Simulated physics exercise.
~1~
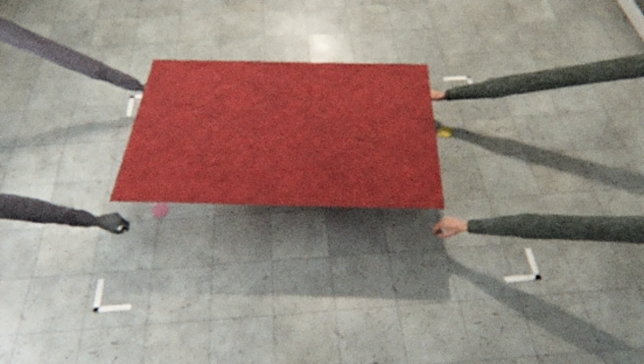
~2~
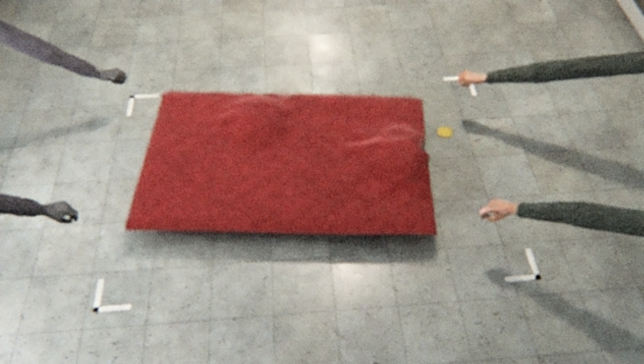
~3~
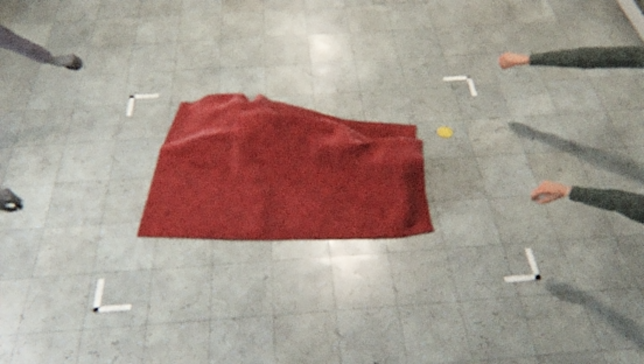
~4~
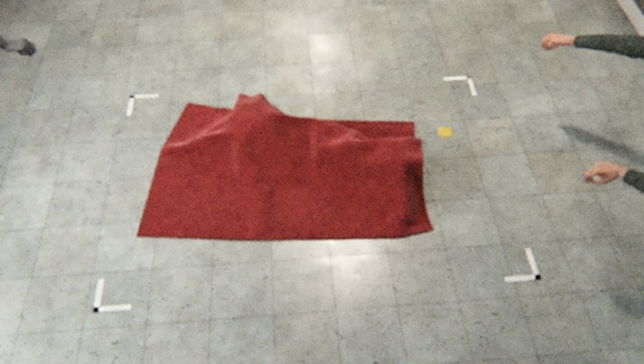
Hallway floor with corner marks, four hands releasing a red blanket that drops and settles in raised folds beside a yellow disc.
